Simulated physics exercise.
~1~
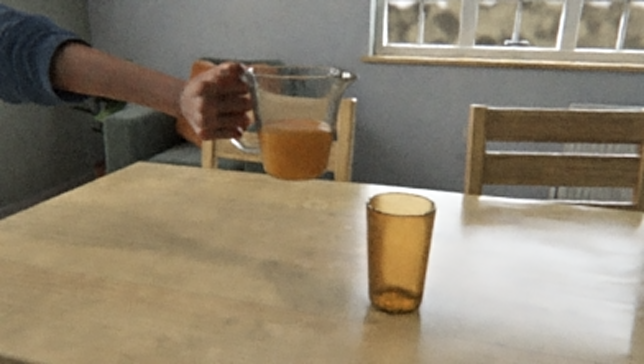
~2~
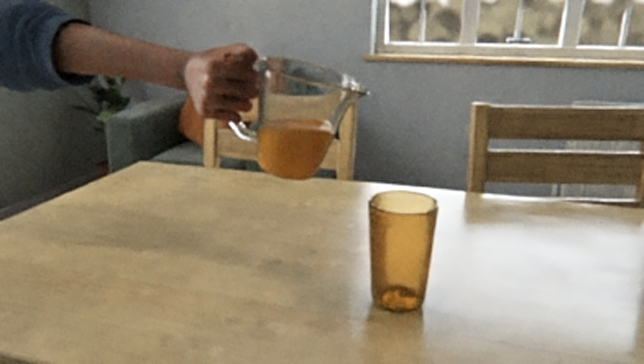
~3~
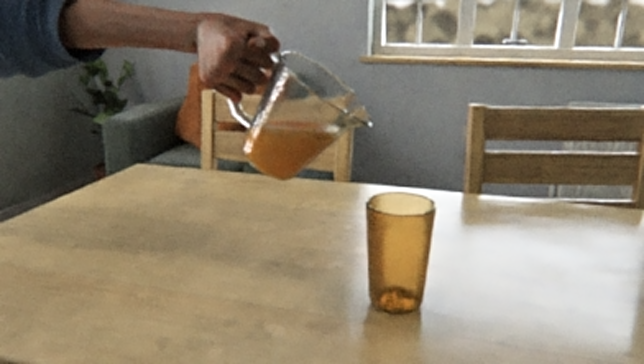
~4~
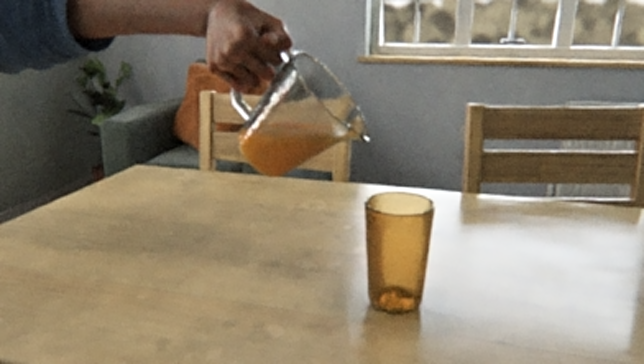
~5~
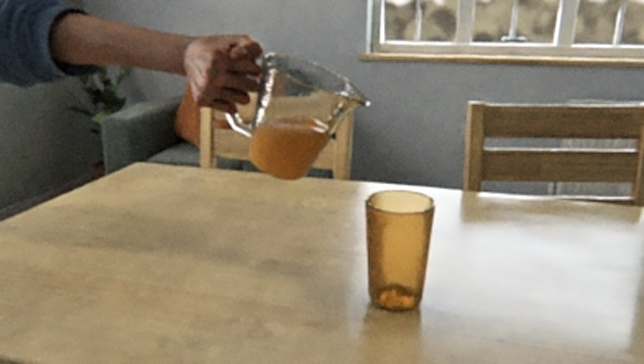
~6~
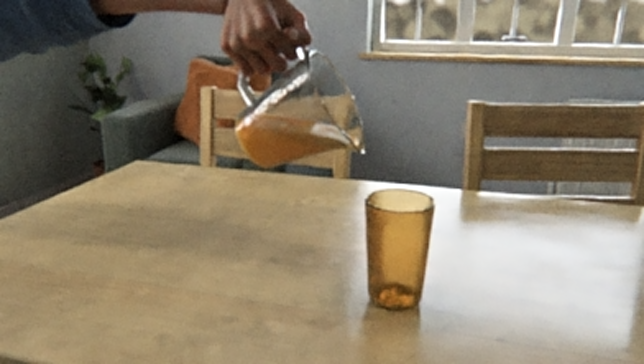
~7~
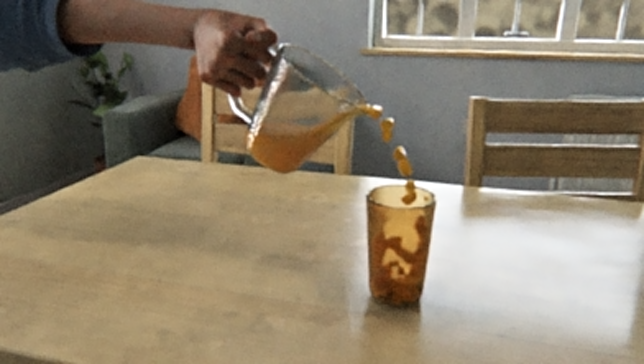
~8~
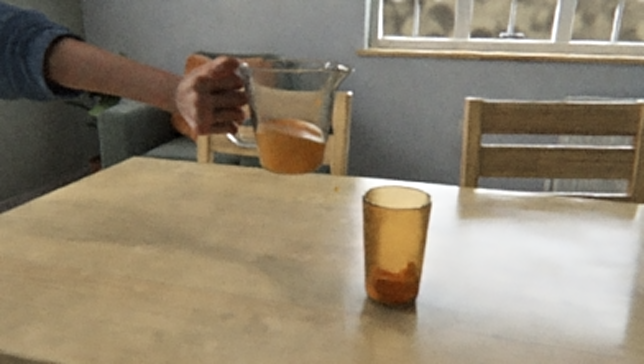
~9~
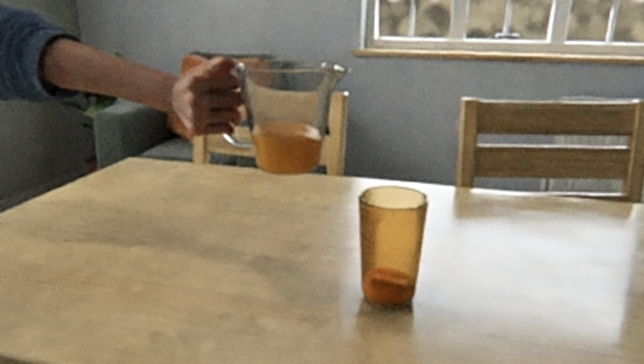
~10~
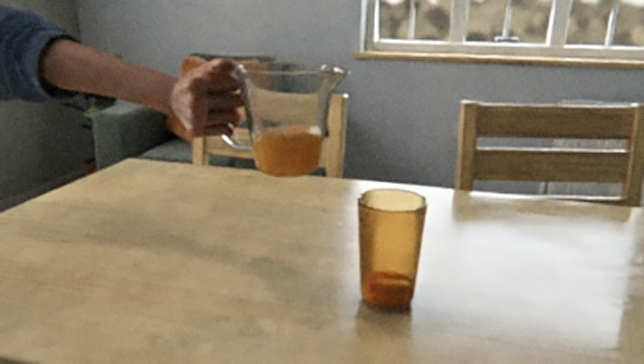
A hand held a glass jug of orange juice above an amber tumbler on a wooden table, tipped it, eased back, then tipped it further until some juice poured in, and finally held it level with a little juice in the tumbler.
